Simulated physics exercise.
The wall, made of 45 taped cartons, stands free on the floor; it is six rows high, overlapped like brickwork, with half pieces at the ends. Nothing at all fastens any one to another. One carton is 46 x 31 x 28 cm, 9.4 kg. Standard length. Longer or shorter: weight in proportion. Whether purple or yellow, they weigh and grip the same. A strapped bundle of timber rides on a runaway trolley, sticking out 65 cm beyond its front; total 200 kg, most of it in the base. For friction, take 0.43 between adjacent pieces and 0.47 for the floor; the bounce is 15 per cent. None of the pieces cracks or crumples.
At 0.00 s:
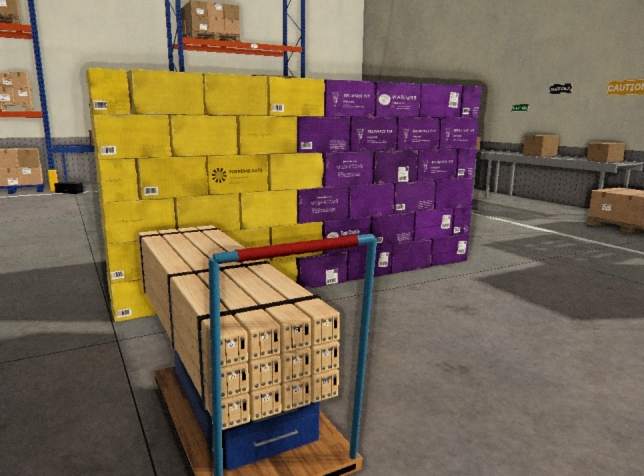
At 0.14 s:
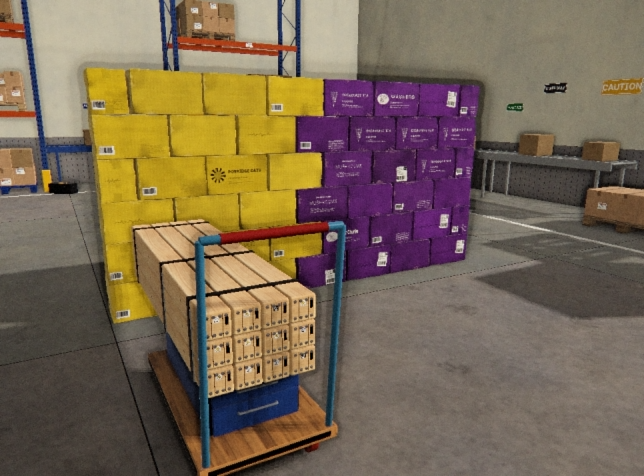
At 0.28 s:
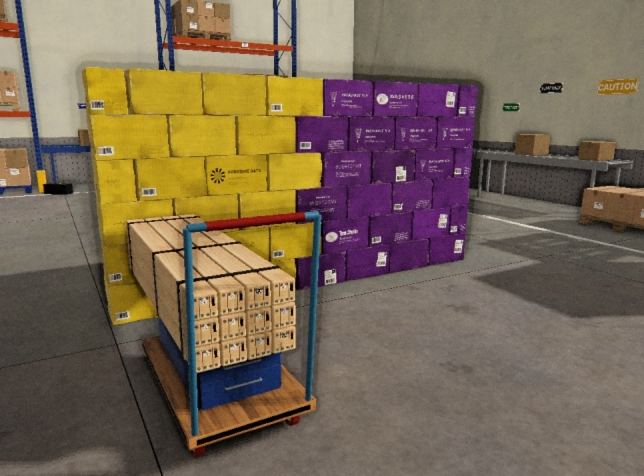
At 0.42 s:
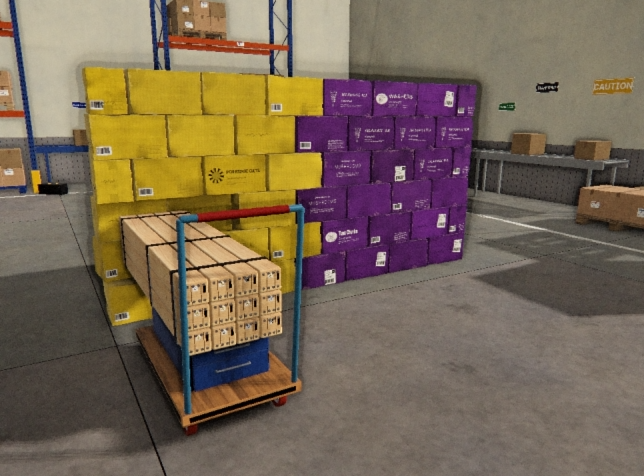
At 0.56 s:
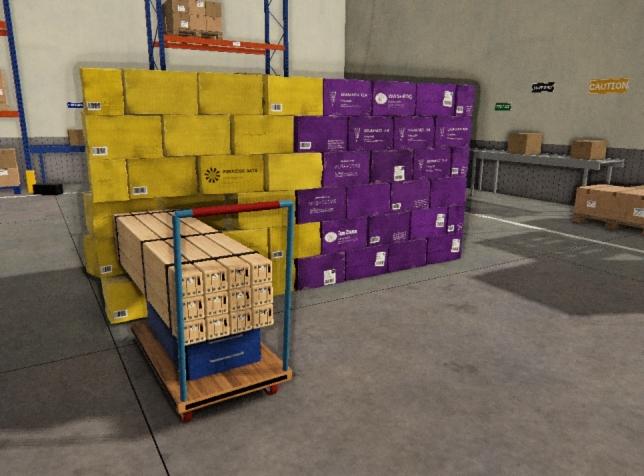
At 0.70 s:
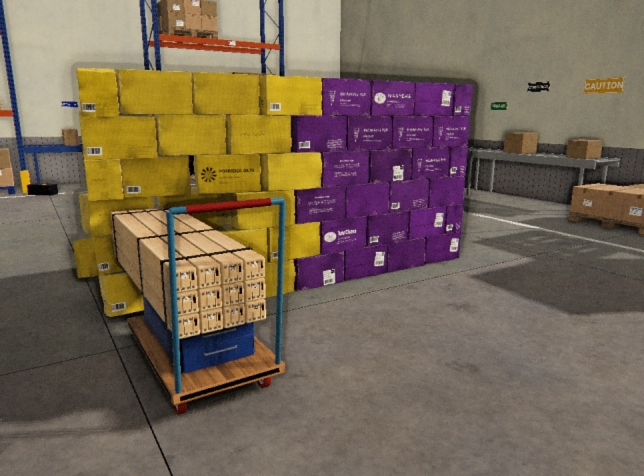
A flat trolley with blue posts and a red handle, carrying strapped lengths of tan timber-like pieces over a blue box, rolls away from the camera toward a stacked wall of cartons, yellow at left and purple at right. In a warehouse with racking and a conveyor behind, the slightly elevated view drifts a little. The load meets the yellow side and pushes in, shoving lower cartons back and tilting those above slightly.
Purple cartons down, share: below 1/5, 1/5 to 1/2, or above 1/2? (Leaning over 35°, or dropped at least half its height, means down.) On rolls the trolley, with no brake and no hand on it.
Looks like a share below a fifth of them will go down.
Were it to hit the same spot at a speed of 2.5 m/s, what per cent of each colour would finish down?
Purple 0%, yellow 50%.
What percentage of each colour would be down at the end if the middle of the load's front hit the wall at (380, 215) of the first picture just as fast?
The purple ones would be 70 per cent down and the yellow ones 20 per cent.
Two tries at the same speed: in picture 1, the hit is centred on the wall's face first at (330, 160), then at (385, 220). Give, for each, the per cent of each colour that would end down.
You'd get purple at 20 followed by 70, and yellow at 20 followed by 20 percent.
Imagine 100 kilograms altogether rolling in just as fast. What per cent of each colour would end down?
Down by colour: Purple 0, yellow 0 per cent.
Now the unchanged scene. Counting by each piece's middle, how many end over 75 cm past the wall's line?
I'd estimate 12 pieces.
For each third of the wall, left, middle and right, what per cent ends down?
In percent, the thirds read 90 on the left, 10 in the middle and 0 on the right.
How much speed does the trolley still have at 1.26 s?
Speed: Close to 0.2 m/s.
Around 1.26 s, load 58 cm past the wall's line, still rolling; none of the 24 purple cartons down (7 of 45 in all colours); top purple carton unmoved; top yellow carton tipped 45°, 43 cm lower.
Around 2.12 s, load 68 cm past the wall's line, still rolling; none of the 24 purple cartons down (15 of 45 in all colours); top purple carton unmoved; top yellow carton on its side.
Finally (3.8 s), load 78 cm past the wall's line, stopped; none of the 24 purple cartons down (15 of 45 in all colours); top purple carton unmoved; top yellow carton on its side. That is 0 per cent. Seen by the last camera, middles, top purple carton near (383, 99).
